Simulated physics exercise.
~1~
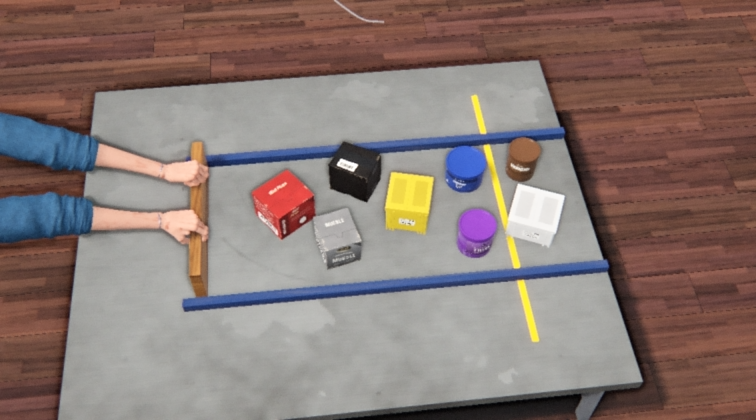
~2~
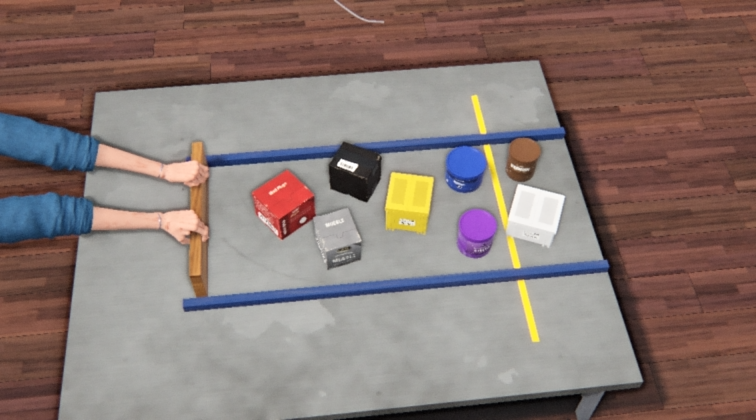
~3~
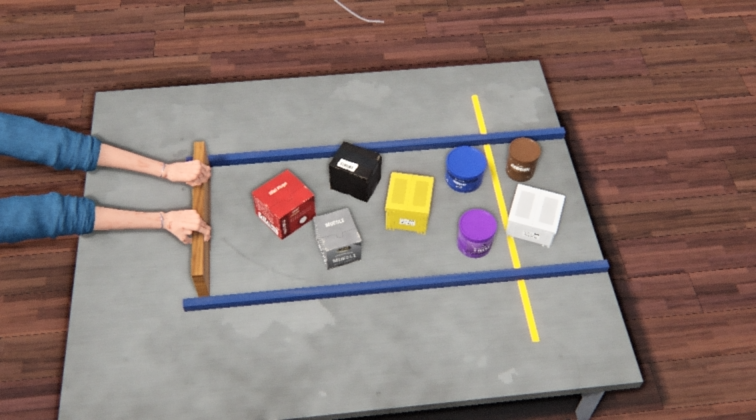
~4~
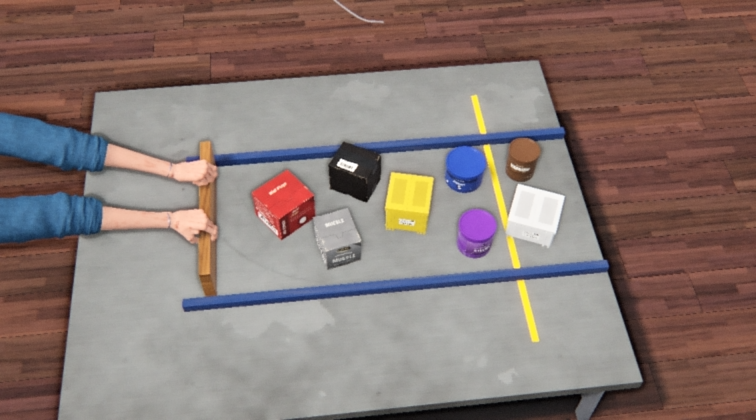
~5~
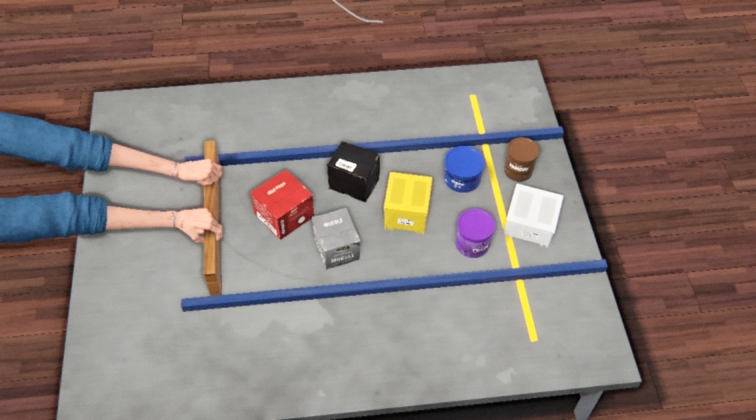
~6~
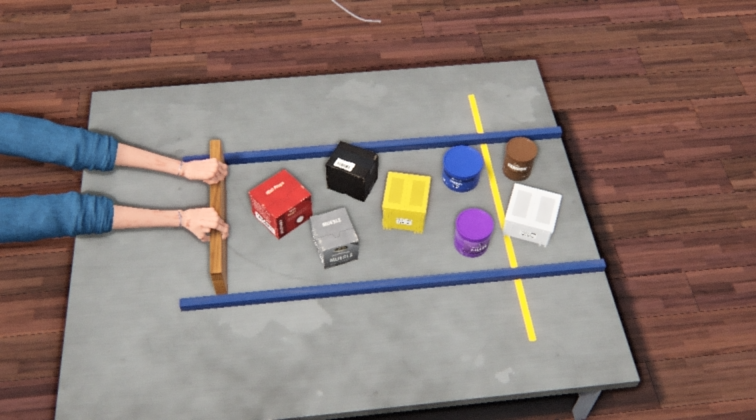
Wooden plank edging slowly right along a grey table, pushed by two hands, toward scattered boxes and tubs that stay still.
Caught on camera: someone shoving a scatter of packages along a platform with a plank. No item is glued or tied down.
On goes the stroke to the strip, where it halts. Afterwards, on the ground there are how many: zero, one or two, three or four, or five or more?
On the ground there are one or two.
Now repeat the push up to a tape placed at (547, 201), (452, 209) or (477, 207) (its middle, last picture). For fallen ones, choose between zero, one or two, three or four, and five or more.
One after the other, the answers are more than four; not one; none at all.
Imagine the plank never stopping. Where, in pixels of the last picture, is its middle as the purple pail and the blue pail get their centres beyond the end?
The middle is at (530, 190) when it's the purple pail, and at (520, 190) when it's the blue pail.
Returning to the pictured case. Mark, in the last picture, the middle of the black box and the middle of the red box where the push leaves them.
In the last picture, roughly (510, 147) and (521, 190).
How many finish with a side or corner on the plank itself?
Count: 3.
Soon after, none off yet; brown pail at rest near (519, 160); white tote at rest near (531, 215); blue pail at rest near (462, 169).
After that, none off yet; brown pail at rest near (519, 160); white tote at rest near (531, 215); blue pail at rest near (464, 167).
In the end, the number that fall off is one or two; gone, white tote and brown pail.
